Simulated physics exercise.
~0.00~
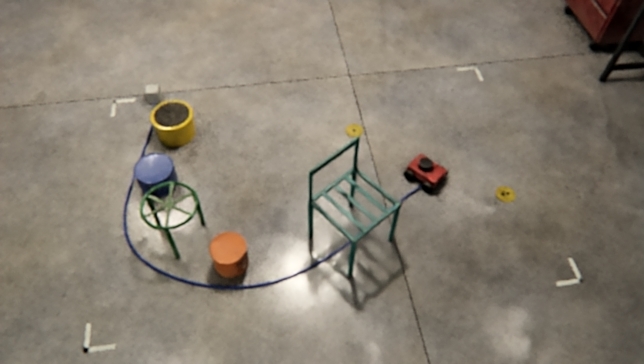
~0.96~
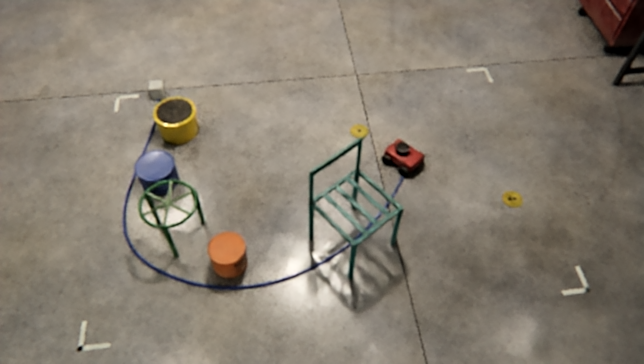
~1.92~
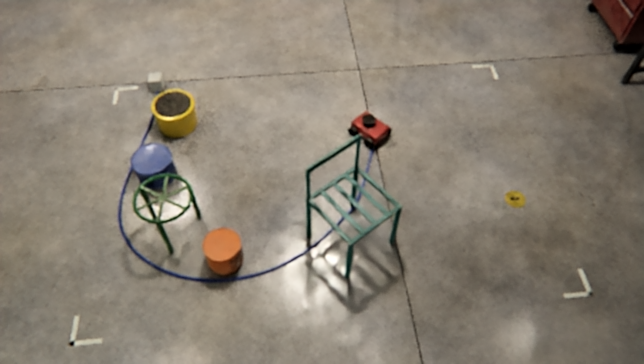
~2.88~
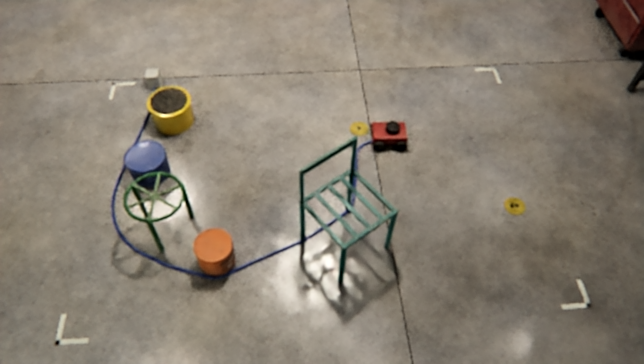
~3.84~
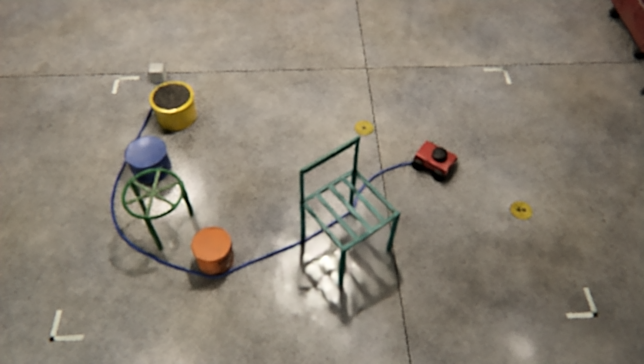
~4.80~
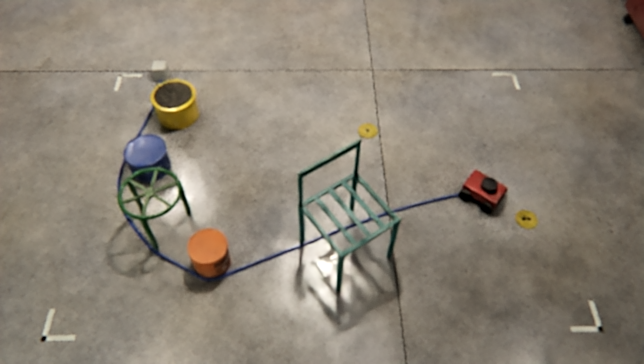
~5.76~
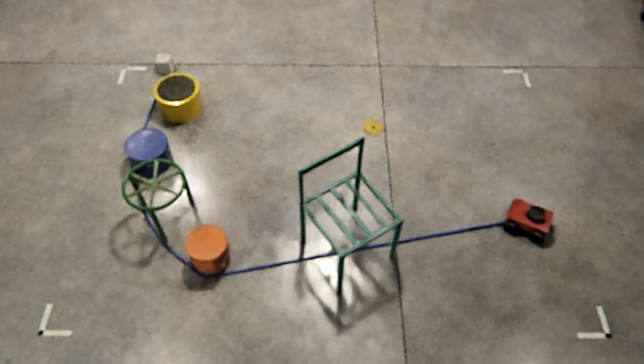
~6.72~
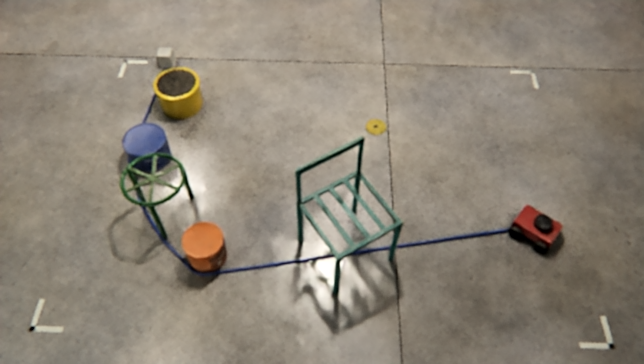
In this clip, a small red cart trailing a blue lead among a yellow pot, blue bin, green stool, orange bin and teal chair moves left and up toward a yellow mark, then heads right and down, ending over another mark with the lead drawn much straighter beneath the upright chair.
